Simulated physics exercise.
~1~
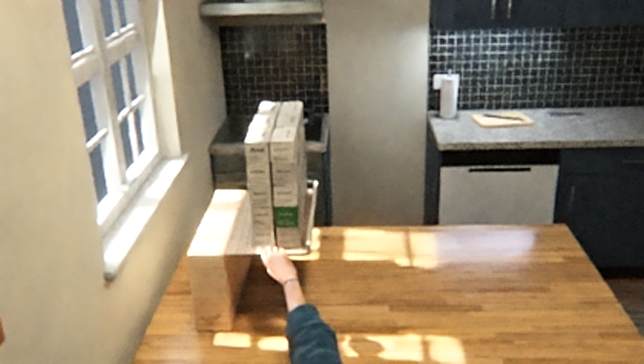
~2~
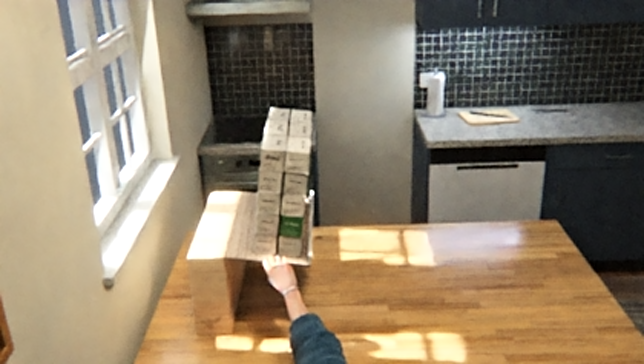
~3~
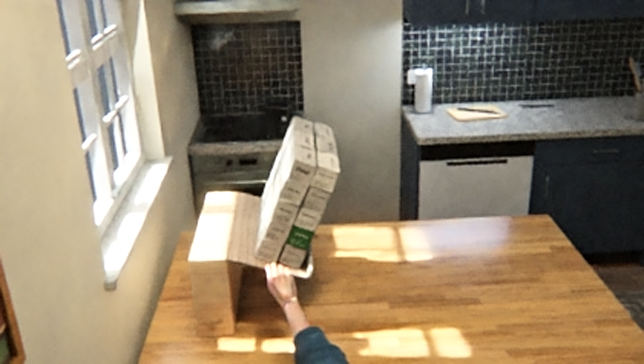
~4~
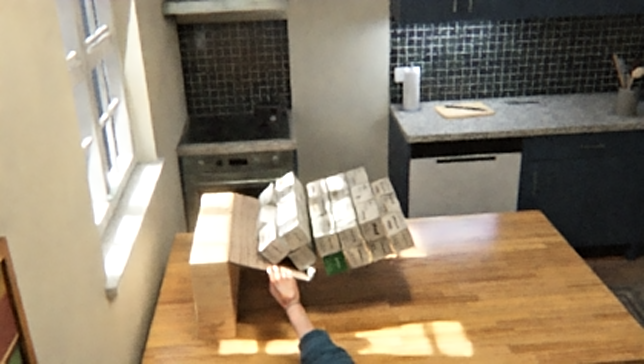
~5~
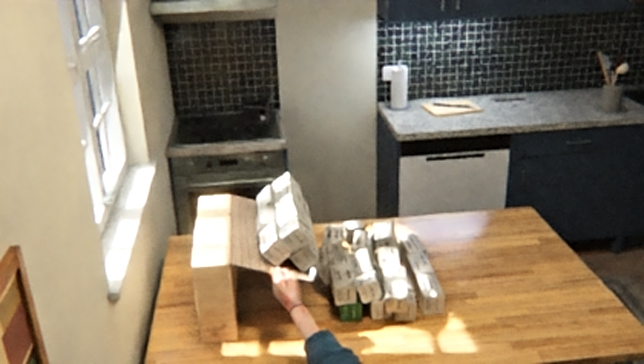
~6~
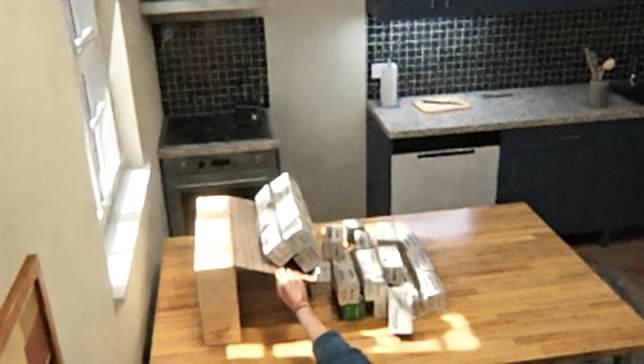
A dark-sleeved arm reaches in from the bottom of the view to a hinged tray beside a pale wooden block on a wooden table, seen from above in a sunlit kitchen with a window at left and dark cabinets behind. On the tray stands a tall stack of white packets, one with a green label low down. The hand lowers the tray's right side, and the stack leans right. Its upper and right-hand packets topple together onto the table, breaking into rows. The tray stays sloped, with a small cluster still on it, while most packets, including the green-labelled one, lie on the tabletop.
